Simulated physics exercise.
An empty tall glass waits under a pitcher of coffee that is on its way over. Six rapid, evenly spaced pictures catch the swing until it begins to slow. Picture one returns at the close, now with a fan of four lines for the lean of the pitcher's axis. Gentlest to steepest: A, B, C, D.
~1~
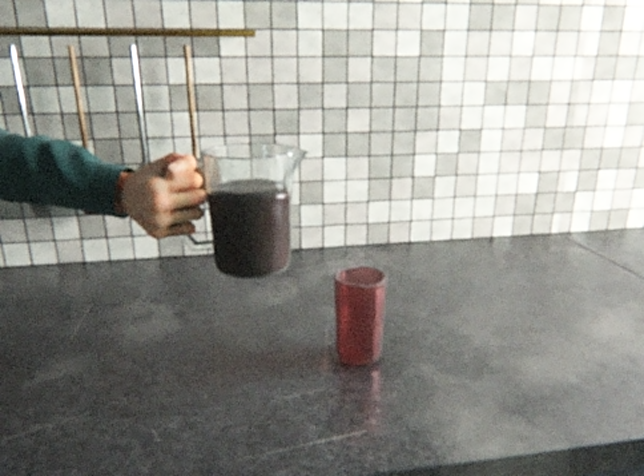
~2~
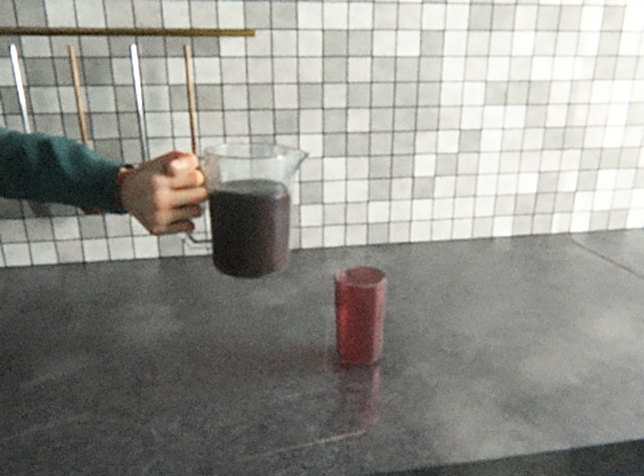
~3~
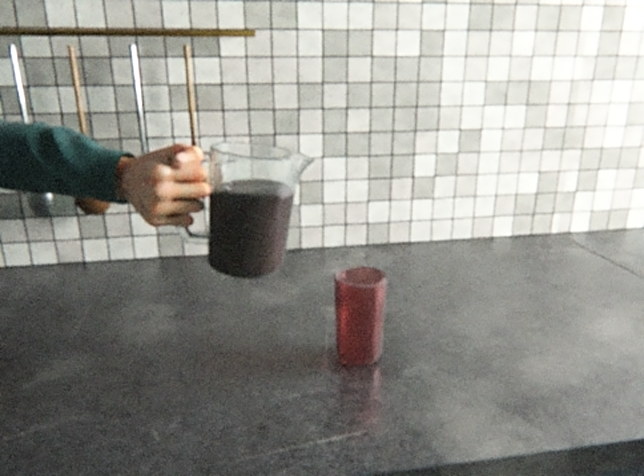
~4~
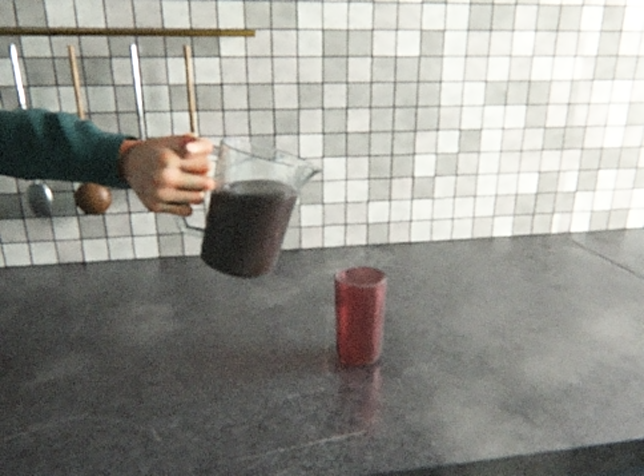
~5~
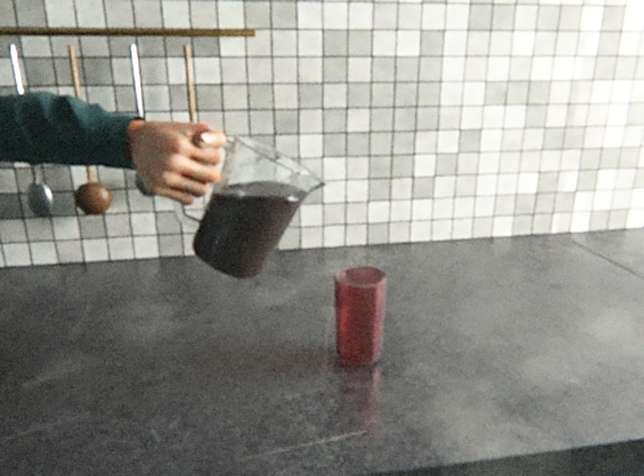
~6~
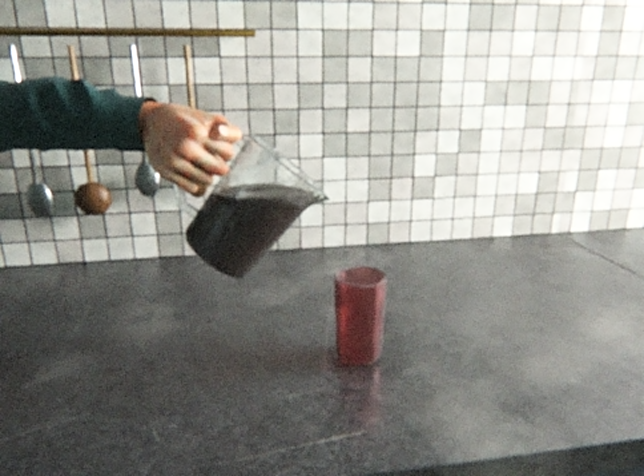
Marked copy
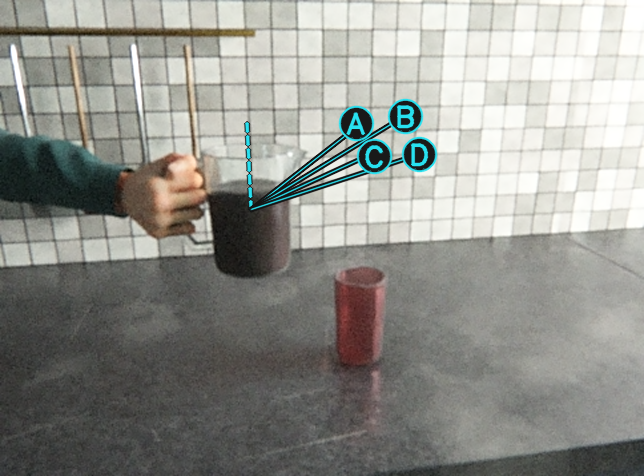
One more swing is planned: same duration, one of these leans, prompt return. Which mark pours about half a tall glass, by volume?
Tilt B does it best.
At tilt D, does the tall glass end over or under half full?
Over half.
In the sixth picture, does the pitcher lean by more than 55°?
No.
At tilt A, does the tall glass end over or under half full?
Under.
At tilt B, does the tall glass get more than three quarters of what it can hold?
No, less.
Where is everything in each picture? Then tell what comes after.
In the first picture, upright, lip at (306, 151); rim of the tall glass round (361, 275); nothing has left yet.
In the second picture, tipped about 2°, lip at (308, 153); nothing has left yet.
In the third picture, tipped about 8°, lip at (313, 159); nothing has left yet.
In the fourth picture, tipped about 17°, lip at (320, 169); nothing has left yet.
In the fifth picture, tipped about 28°, lip at (326, 183); nothing has left yet.
In the sixth picture, tipped about 39°, lip at (329, 198); nothing has left yet.
In cyan, A at (344, 136); B at (390, 124); C at (357, 160); D at (403, 159).
With A, the tall glass ends with about 31 % of what it can hold.
With B, the tall glass ends with about 51 % of what it can hold.
With C, the tall glass ends with about 77 % of what it can hold.
With D, the tall glass ends with about 92 % of what it can hold; 7 % of the coffee is spilt.
